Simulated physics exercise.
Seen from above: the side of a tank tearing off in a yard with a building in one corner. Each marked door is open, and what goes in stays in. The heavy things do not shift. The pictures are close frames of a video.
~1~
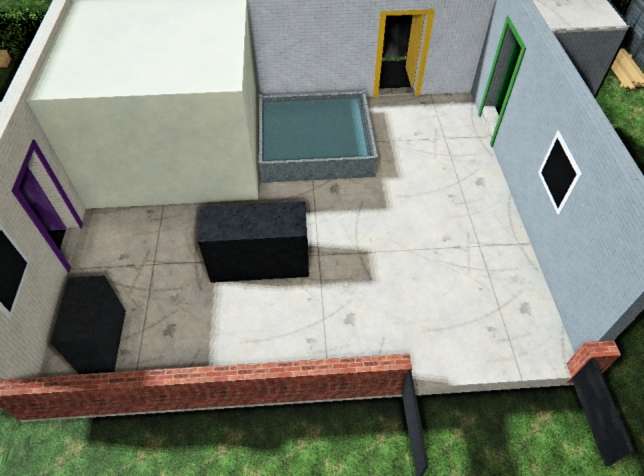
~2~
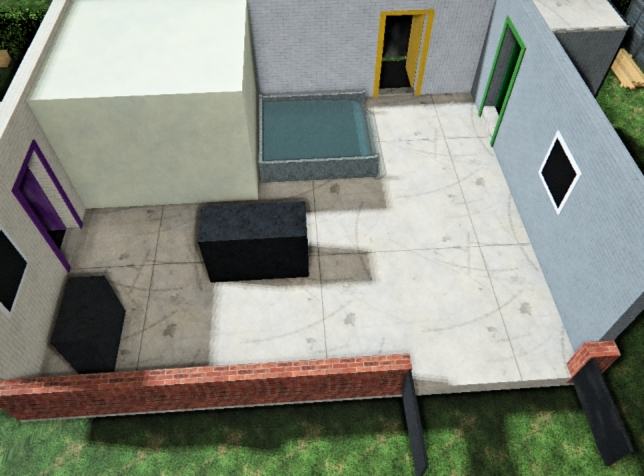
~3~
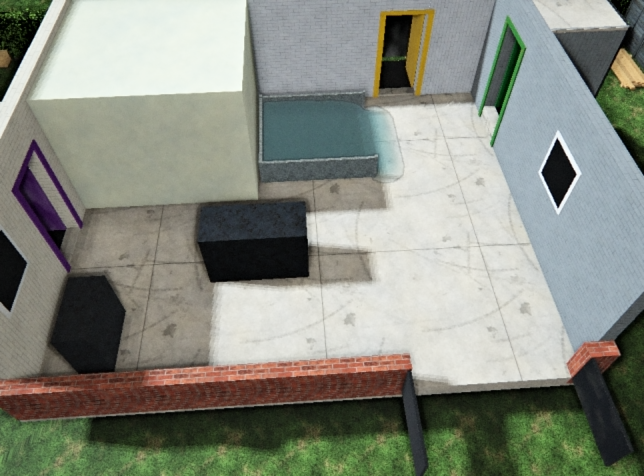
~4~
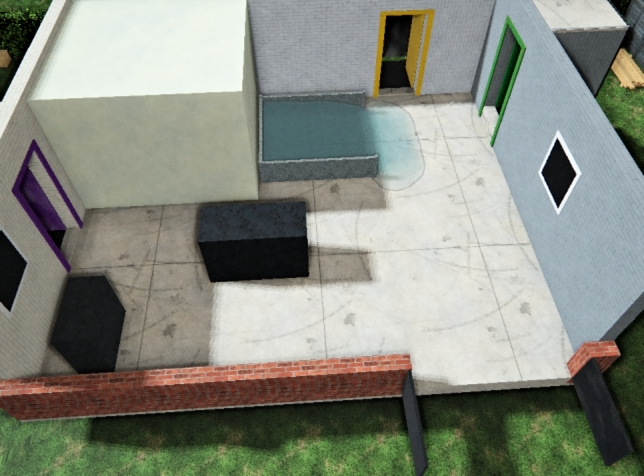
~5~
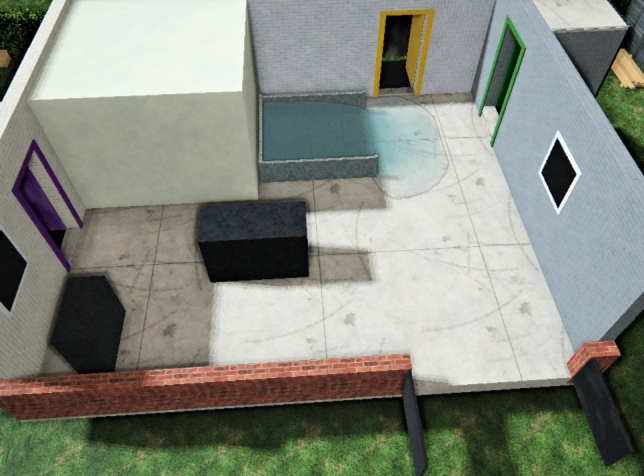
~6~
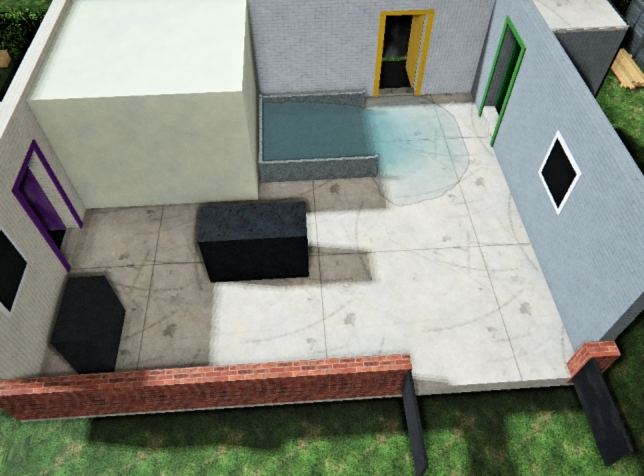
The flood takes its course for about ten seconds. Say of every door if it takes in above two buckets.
The purple door admits no more than that; the yellow door lets in a lot; the green door admits no more than that.
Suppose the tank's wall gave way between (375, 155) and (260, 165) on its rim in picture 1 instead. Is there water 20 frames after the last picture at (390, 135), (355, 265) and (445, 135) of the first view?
In turn: Clear, awash, clear.
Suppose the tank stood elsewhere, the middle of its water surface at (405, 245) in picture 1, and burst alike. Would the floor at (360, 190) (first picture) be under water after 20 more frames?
Answer: No water.
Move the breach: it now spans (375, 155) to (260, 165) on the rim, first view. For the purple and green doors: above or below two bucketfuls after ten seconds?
One by one: Purple is over, green holds.
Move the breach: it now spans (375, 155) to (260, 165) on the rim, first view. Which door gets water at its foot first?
It is the one in purple.
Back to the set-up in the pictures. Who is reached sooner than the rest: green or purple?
It is the green-painted one.
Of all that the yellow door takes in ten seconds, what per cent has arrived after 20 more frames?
I make it 25 per cent.
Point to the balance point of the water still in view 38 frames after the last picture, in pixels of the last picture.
Around (411, 176).
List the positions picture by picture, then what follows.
The first frame shows the water tank at (315, 128) is whole and still.
In the second frame, the front is at (379, 176), out from the gap at (367, 137).
In the third frame, water pours out at (367, 138) and has run to (385, 180).
In the fourth frame, the front is at (406, 183), out from the gap at (367, 138).
In the fifth frame, the front is at (437, 177), out from the gap at (367, 138).
In the sixth frame, the front is at (451, 118), out from the gap at (367, 139).
A moment on, water covers 20 % of the floor; the purple door not reached, the yellow door wet at the sill, nothing in, the green door wet at the sill, nothing in.
Next, water covers 25 % of the floor; the purple door not reached, the yellow door under two buckets in, the green door wet at the sill, nothing in.
Then, water covers 35 % of the floor; the purple door not reached, the yellow door over two buckets in, the green door wet at the sill, nothing in.
Later, water covers 55 % of the floor; the purple door not reached, the yellow door far over two buckets in, the green door wet at the sill, nothing in.
In the end, water covers 70 % of the floor; the purple door not reached, the yellow door far over two buckets in, the green door wet at the sill, nothing in.
